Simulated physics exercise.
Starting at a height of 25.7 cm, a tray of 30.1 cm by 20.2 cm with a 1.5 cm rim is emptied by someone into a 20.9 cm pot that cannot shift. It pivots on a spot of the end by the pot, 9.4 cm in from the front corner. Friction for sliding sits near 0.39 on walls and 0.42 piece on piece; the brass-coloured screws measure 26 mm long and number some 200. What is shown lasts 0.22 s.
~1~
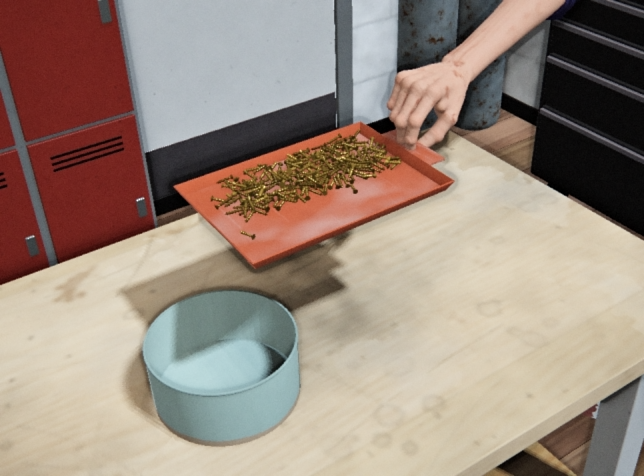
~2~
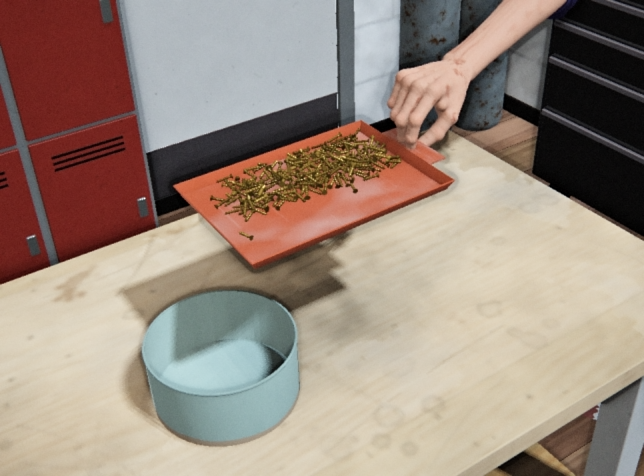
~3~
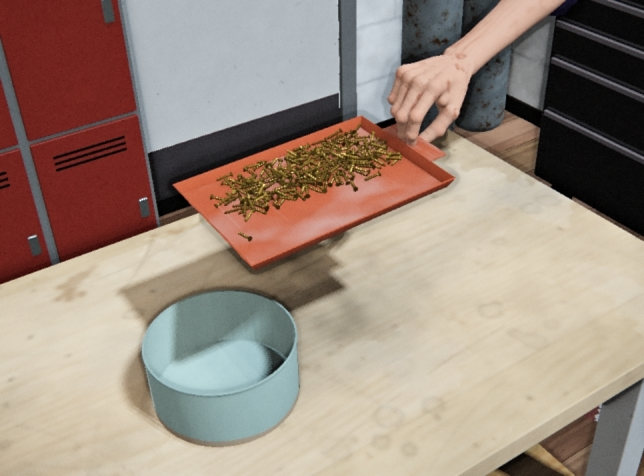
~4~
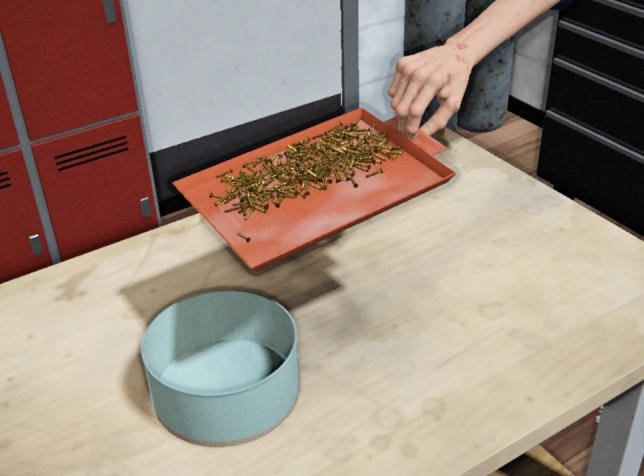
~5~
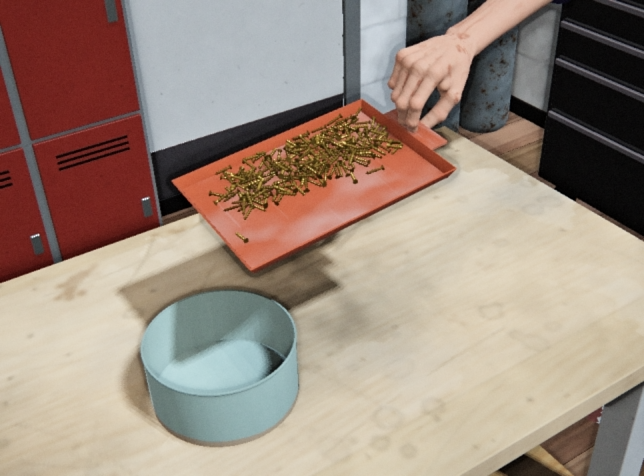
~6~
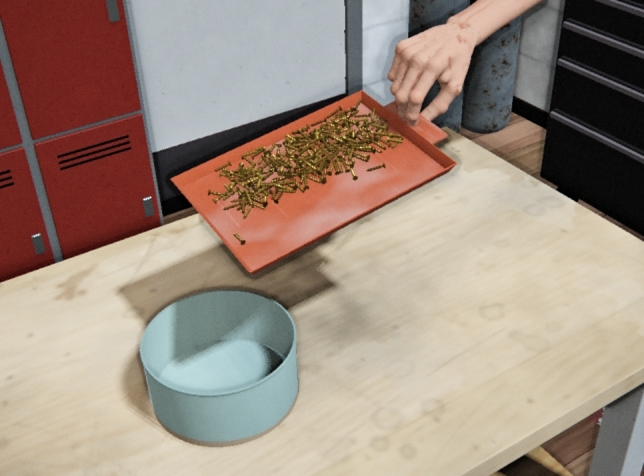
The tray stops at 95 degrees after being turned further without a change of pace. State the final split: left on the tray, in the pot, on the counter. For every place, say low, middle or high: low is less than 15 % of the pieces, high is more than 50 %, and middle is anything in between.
Here is the split: Tray: Low; pot: High; counter: Middle.
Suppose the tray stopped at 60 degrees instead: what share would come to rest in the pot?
Estimate: Roughly 55 percent.
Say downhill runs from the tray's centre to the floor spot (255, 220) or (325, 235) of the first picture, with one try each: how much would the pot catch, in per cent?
First try: Around 80 percent; second try: Around 45 percent.
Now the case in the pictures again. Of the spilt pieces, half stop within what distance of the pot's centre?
About 18 cm from the centre.
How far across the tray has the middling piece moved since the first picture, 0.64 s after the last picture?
Displacement on the tray: About 18 cm.
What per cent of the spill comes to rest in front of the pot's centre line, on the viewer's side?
I'd put it at around 100 per cent.
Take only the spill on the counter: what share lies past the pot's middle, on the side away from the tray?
Near 70 in a hundred.
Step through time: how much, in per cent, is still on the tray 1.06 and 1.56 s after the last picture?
In order, near 5 and near 0.
Then, 0.64 s after the last picture, tilt 50 degrees; the tray holds 85 %, the pot 0 %.
Then, 1.06 s after the last picture, tilt 77 degrees; the tray holds 5 %, the pot 50 %.
Then, 1.56 s after the last picture, tilt 95 degrees; the tray holds 0 %, the pot 60 %.
In the end, tray 0 %, pot 60 %, counter 40 %.
